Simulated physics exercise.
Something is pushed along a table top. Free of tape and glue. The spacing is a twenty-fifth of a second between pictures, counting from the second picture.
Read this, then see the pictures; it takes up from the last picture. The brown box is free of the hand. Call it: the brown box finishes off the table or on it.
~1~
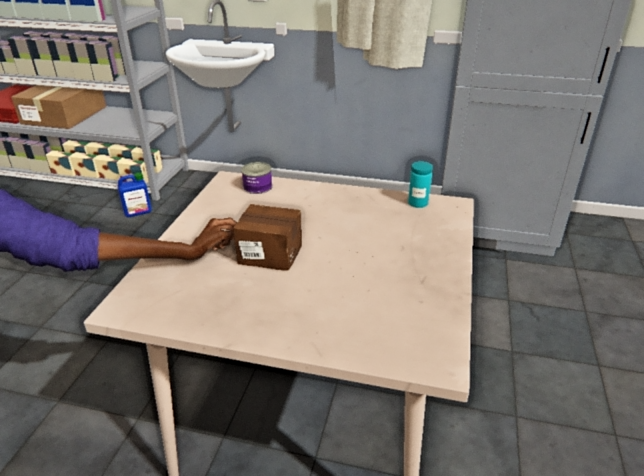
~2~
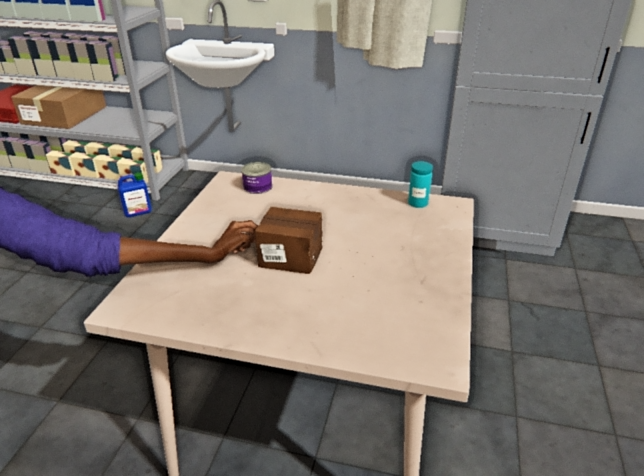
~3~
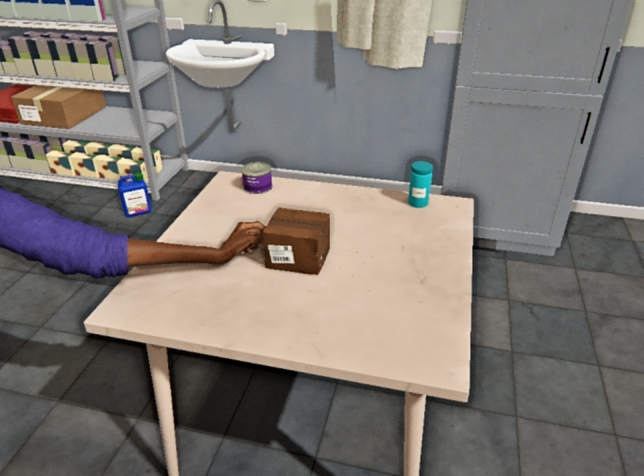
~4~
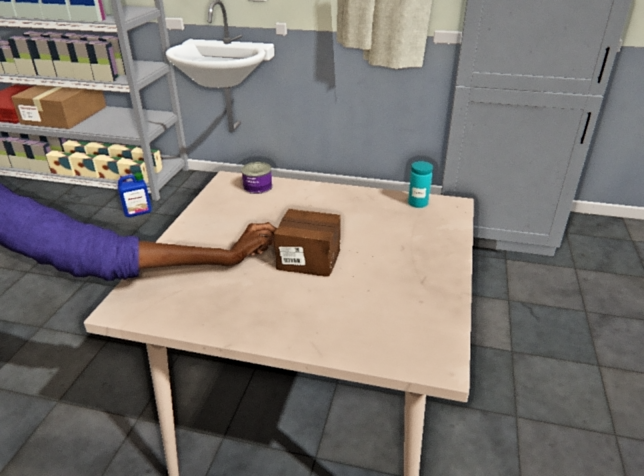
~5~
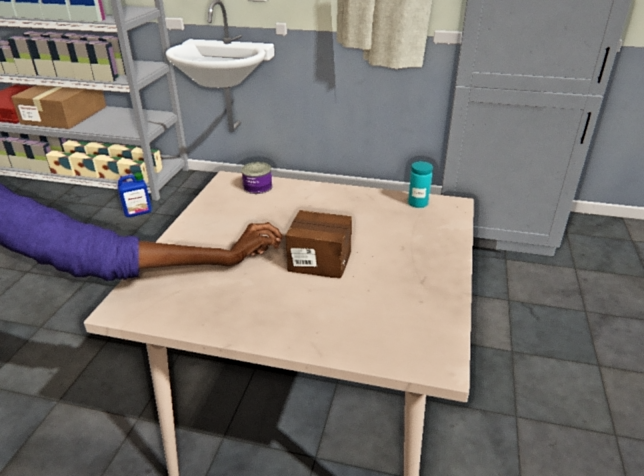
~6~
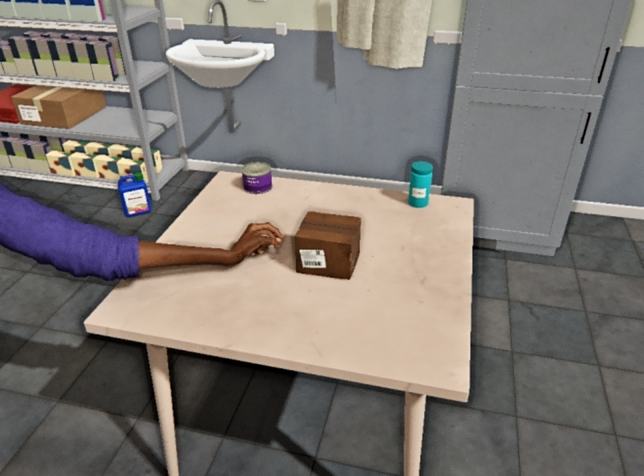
On it.
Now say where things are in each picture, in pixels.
Under the hand; brown box (269, 237), in the first frame.
Under the hand; brown box (290, 240), in the second frame.
Under the hand; brown box (298, 241), in the third frame.
Brown box (309, 242), in the fourth frame.
Brown box (320, 244) displaced a little, in the fifth frame.
Brown box (329, 245) displaced a little, in the sixth frame.
Then, 0.10 s past the last view, brown box displaced a little near (341, 247).
Then, 0.40 s past the last view, brown box displaced about its own width near (341, 247).
Finally, moved from the start, brown box. Final places as the last picture's camera would see them, brown box near (341, 247).
